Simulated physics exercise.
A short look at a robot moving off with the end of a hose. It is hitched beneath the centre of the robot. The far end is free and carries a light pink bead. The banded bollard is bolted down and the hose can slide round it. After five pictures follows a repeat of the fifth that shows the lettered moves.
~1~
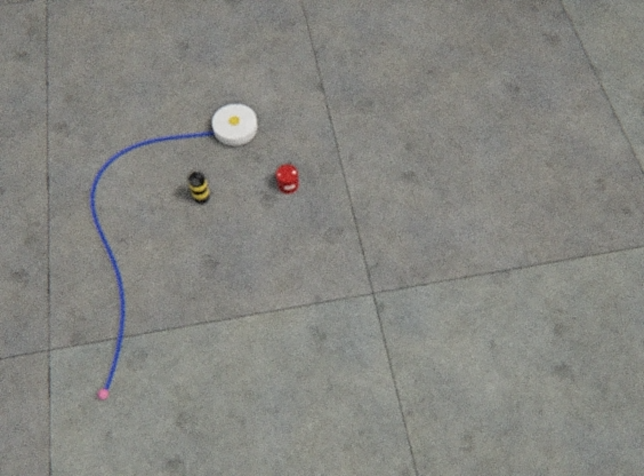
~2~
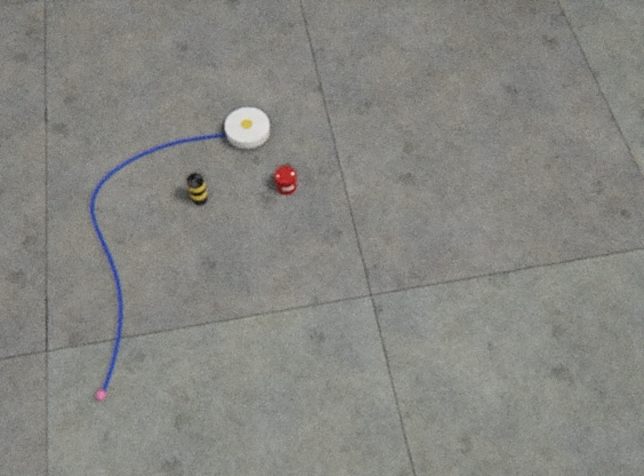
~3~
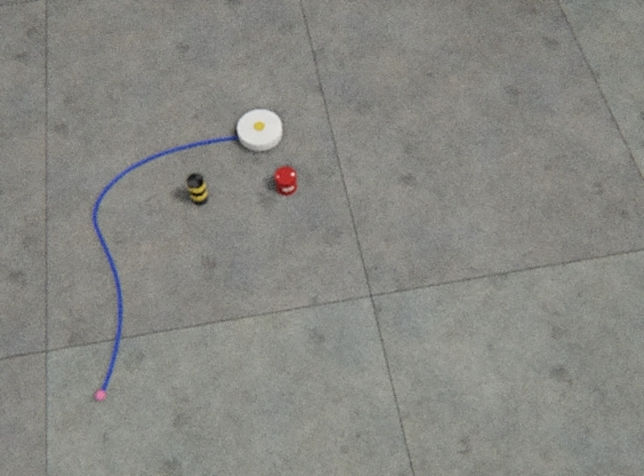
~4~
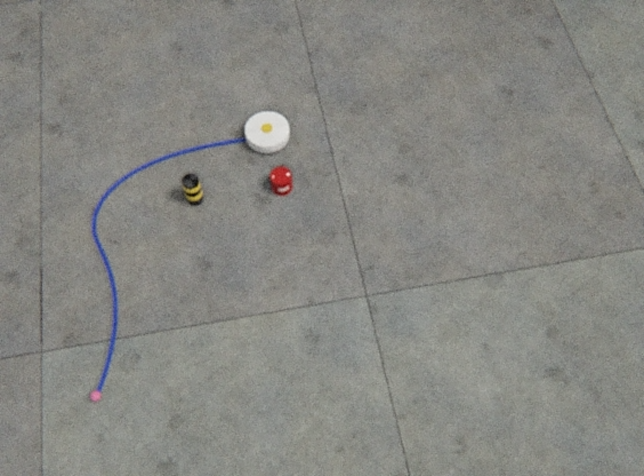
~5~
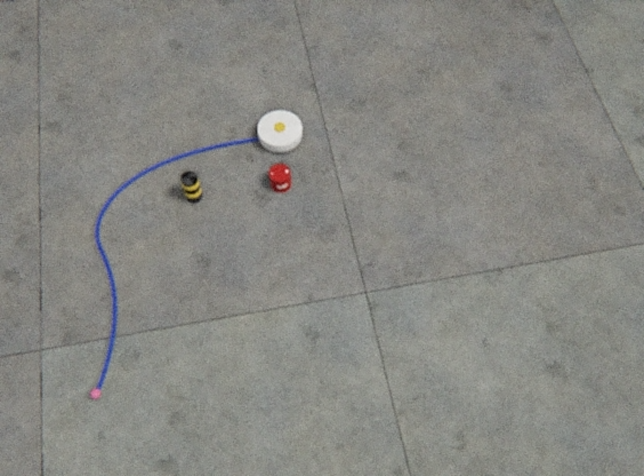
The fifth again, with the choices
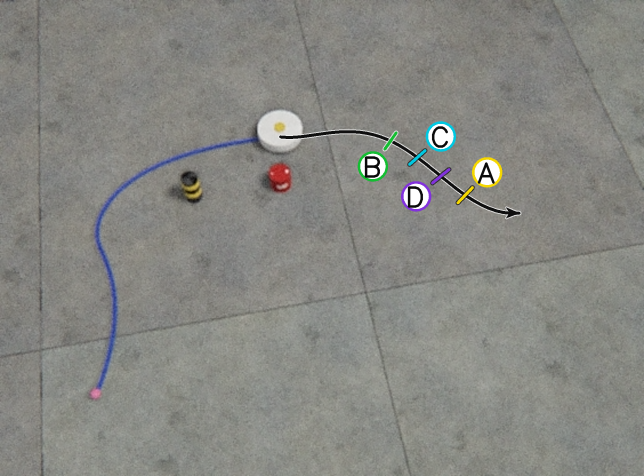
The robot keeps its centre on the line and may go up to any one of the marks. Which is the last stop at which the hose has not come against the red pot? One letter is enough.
The farthest safe stop is C.
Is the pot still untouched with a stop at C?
Yes.
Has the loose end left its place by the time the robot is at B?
Yes.
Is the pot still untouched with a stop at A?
No.
On the copy, A at (465, 195); B at (391, 141); C at (417, 157); D at (441, 176); the route from (281, 137) via (406, 149) to (519, 213).
On C. First, robot (331, 128), middle of the hose (154, 212), free end (95, 394).
Then, robot (381, 132), middle of the hose (192, 189), free end (105, 361).
Finally, robot (418, 153), middle of the hose (221, 183), free end (116, 331); only the bollard has been touched, if anything.
By contrast, A brings the hose against the pot; B is safe but short; D brings the hose against the pot.
